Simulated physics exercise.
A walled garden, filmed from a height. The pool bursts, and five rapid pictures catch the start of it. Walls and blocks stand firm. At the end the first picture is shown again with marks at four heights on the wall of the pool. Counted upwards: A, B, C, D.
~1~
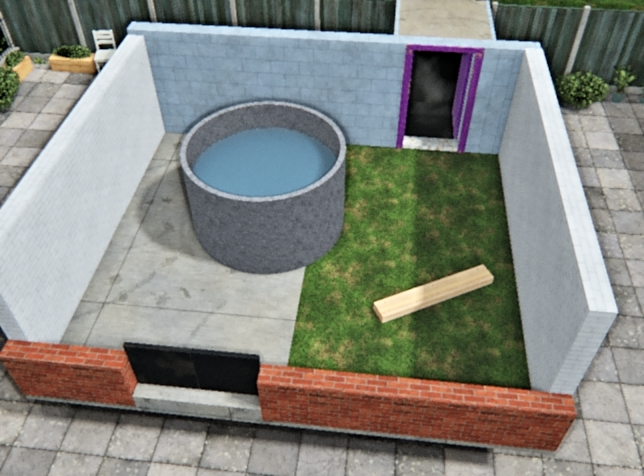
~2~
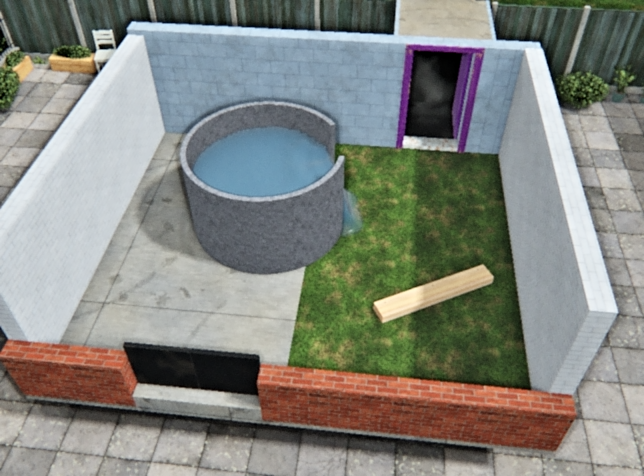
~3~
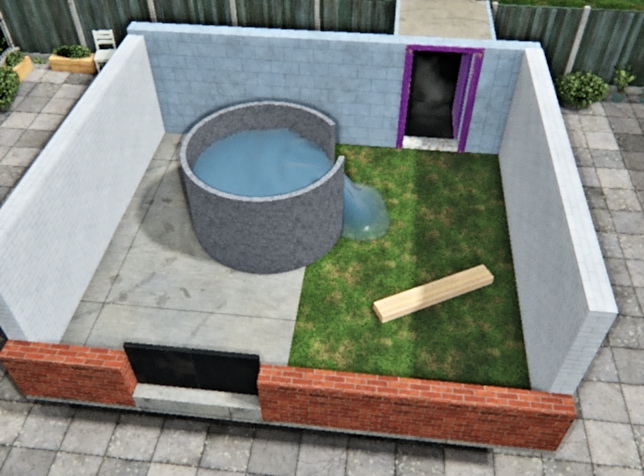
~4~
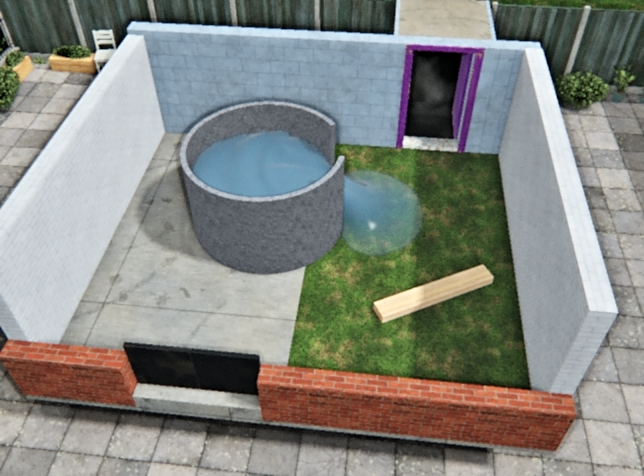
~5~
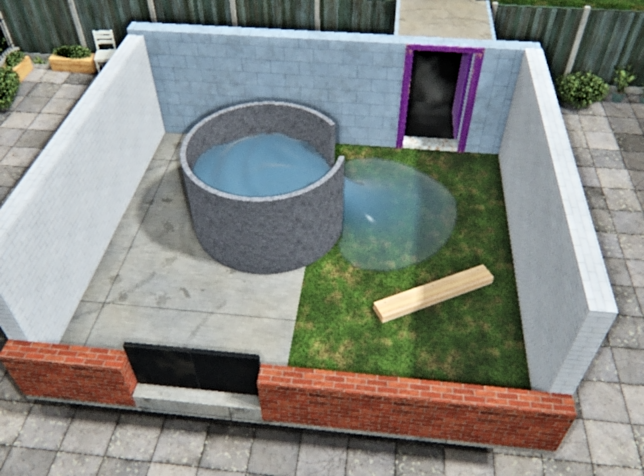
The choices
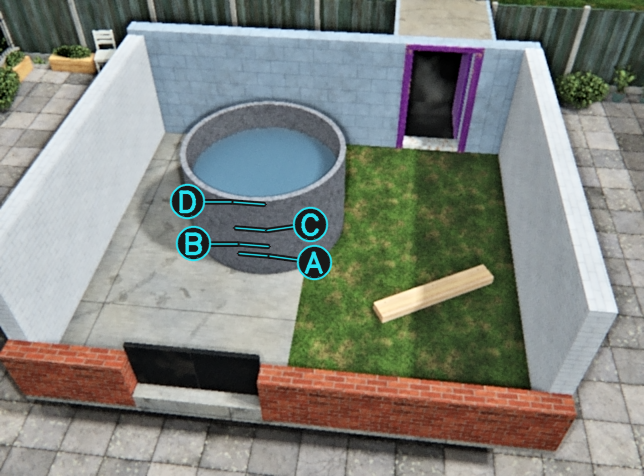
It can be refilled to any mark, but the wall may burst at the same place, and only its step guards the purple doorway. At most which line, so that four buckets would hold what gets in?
Go for A.
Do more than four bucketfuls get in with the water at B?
Yes, that goes wrong.
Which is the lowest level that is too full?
The answer is B.
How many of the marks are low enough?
One of the four.
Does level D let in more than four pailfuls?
Yes.
On the marked copy, A at (254, 254); B at (253, 245); C at (251, 229); D at (247, 203); from the bottom up A, B, C, D.
Choosing A, a splash gets over, under a bucket.
Choosing B, about 8 bucketfuls get in.
Choosing C, dozens of bucketfuls pour in.
Choosing D, dozens of bucketfuls pour in.
